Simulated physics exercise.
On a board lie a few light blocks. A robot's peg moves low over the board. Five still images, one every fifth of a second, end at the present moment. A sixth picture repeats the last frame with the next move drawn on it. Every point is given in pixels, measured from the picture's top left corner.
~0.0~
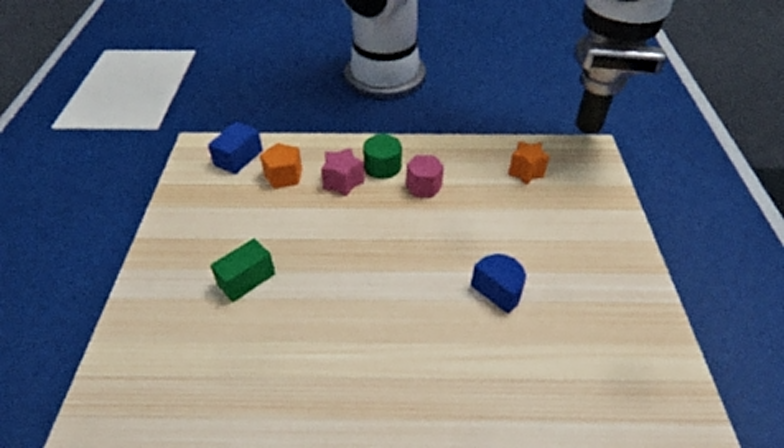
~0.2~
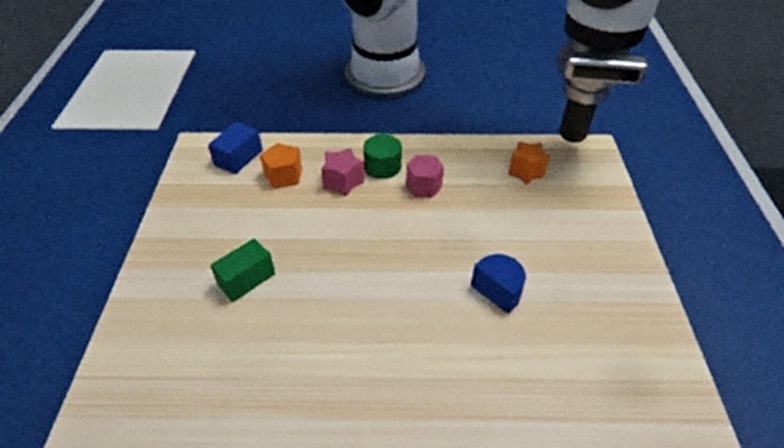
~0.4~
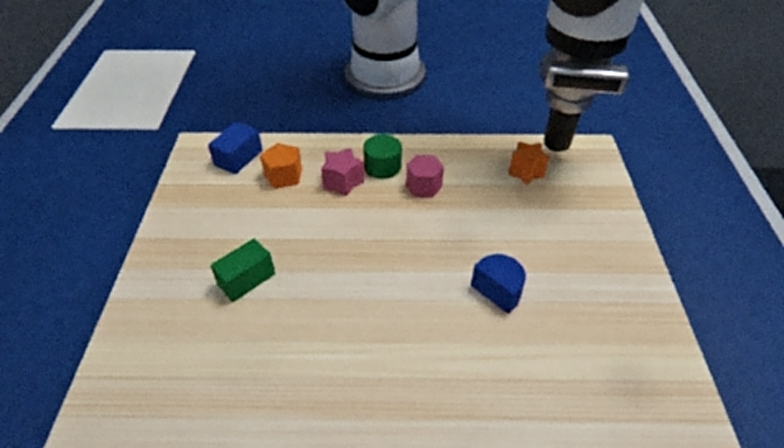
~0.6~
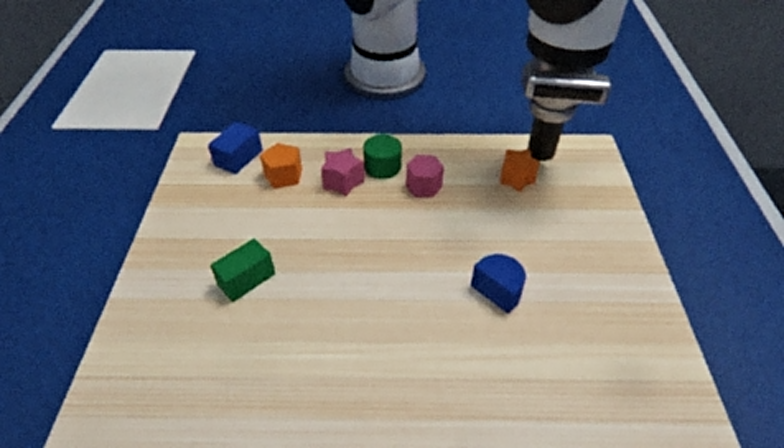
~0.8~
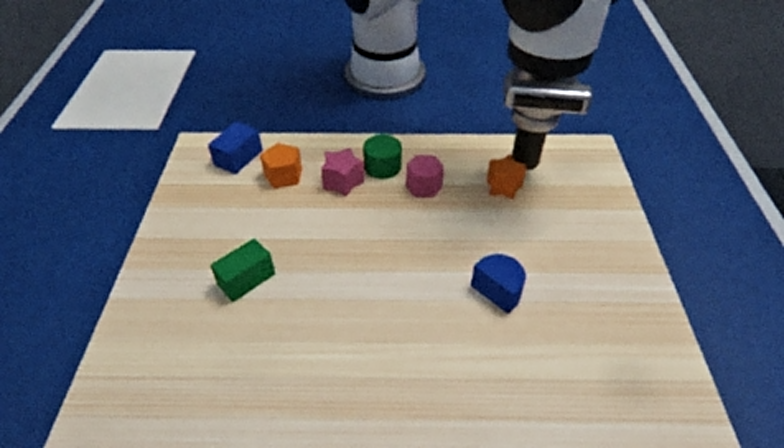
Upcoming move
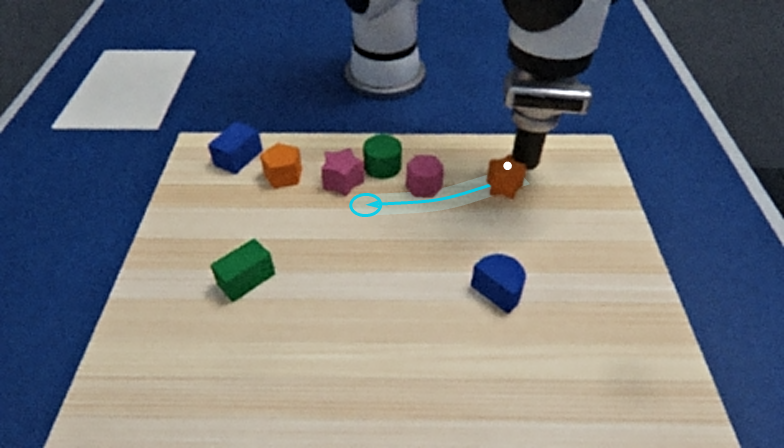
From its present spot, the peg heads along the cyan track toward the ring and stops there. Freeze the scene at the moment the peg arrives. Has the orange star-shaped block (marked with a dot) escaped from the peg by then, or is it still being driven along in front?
I predict the peg has moved past it.
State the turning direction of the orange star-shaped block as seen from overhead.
From above, it turns counterclockwise.
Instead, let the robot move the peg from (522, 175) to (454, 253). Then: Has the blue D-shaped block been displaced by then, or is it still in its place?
The block you're asking about stays where it is.
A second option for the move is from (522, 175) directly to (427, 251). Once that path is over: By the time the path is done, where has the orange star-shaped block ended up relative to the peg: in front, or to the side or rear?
It holds its place in front.
The drawn path runs from (522, 175) over (474, 190) and (422, 202) to (366, 205); the dot is on the orange star-shaped block.
On the path given first. One third of the way, peg at (476, 177); orange star-shaped block at (463, 185), turned 15° anticlockwise.
Two thirds of the way, peg at (423, 189); green cylinder at (380, 144); pink six-sided block at (405, 162), turned 35° clockwise; orange star-shaped block at (434, 200), turned 65° anticlockwise.
At the end, peg at (365, 192); pink star-shaped block not moved; green cylinder at (375, 140); pink six-sided block at (394, 161), turned 50° clockwise; orange star-shaped block at (434, 201), turned 70° anticlockwise.
